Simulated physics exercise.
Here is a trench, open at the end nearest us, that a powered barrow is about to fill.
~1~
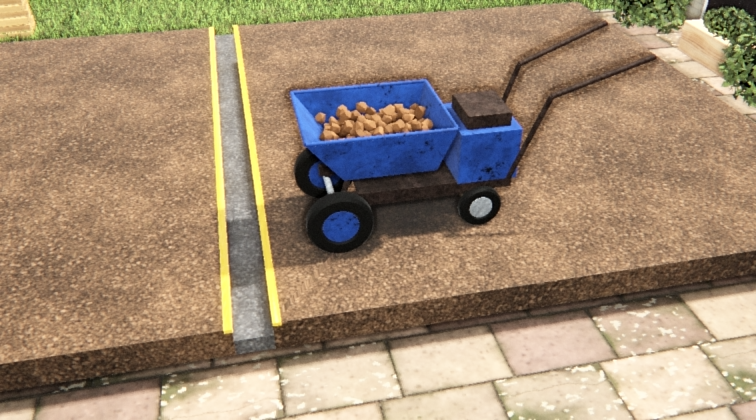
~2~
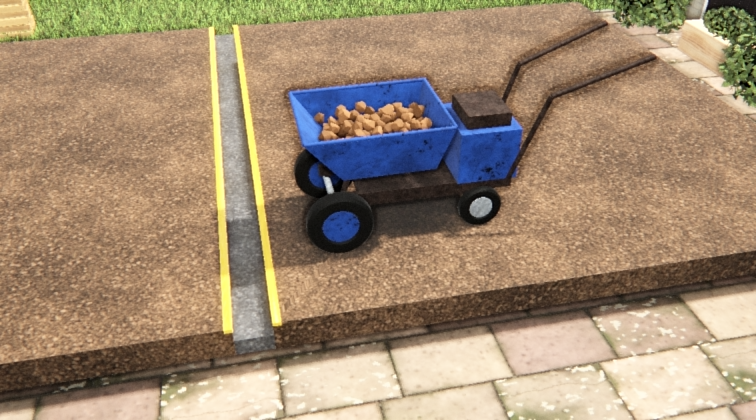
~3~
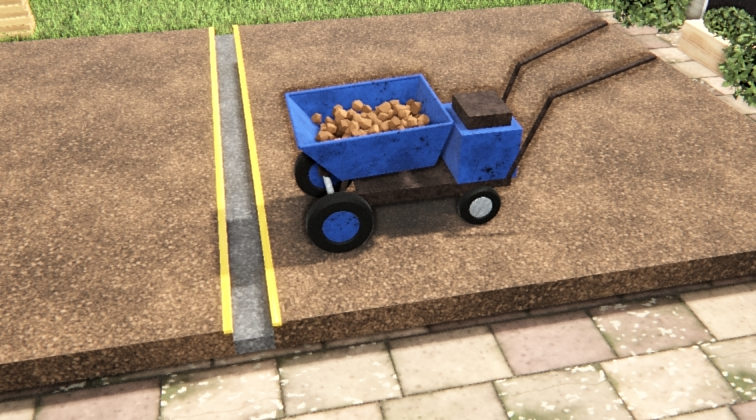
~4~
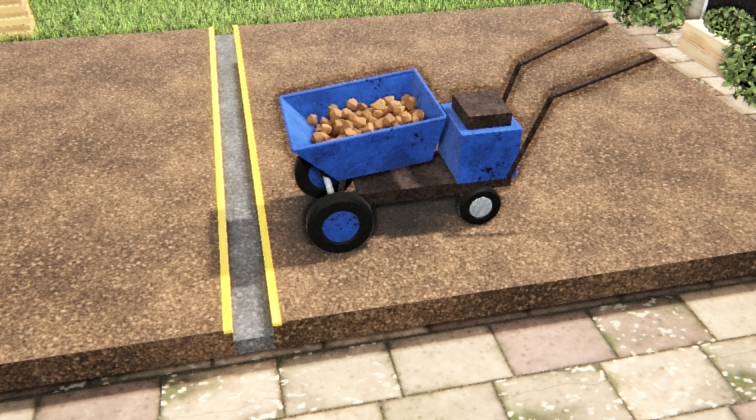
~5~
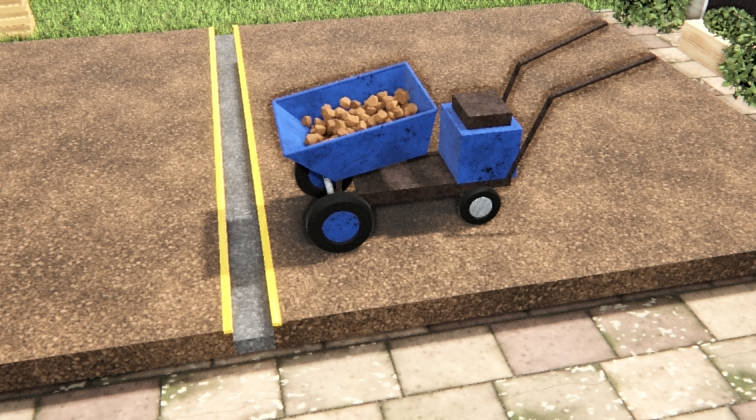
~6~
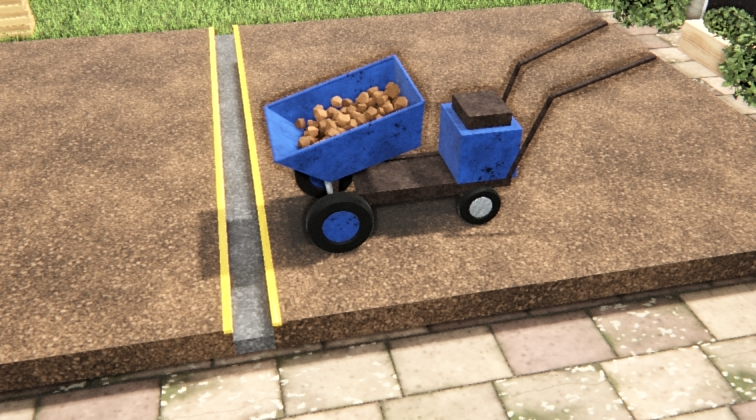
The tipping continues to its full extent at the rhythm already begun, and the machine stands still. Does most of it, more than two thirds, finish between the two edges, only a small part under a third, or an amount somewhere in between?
Only a small part, under a third, finishes between the edges.
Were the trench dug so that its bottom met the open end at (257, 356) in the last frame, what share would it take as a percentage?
Something close to 20 per cent.
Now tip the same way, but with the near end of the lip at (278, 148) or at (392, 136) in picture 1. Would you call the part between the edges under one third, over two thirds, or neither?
Okay, the first stop comes out as under a third and the second as under a third.
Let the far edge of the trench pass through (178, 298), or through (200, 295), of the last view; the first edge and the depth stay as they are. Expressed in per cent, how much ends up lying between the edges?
The first try comes out at 80 percent and the second at 70 percent.
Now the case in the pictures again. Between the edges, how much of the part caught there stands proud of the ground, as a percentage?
25 per cent or thereabouts.
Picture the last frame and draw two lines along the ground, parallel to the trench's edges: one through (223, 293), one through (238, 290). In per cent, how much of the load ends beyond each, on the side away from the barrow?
Result, first then second: 50 %, 70 %.
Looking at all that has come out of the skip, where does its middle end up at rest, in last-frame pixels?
It settles centred around (208, 234).
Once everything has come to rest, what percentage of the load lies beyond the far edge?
Roughly 60 in a hundred.
Soon after the last picture, skip tipped steeply; all in the skip.
A little later, skip tipped right over; most in the skip; a stray few in or heaped over the trench; a small part beyond it; a stray few falling.
Later still, skip tipped right over; about a quarter in the skip; a small part in or heaped over the trench; about half beyond it.
At rest, skip tipped right over; about a quarter in the skip; about a quarter in or heaped over the trench; about two thirds beyond it.
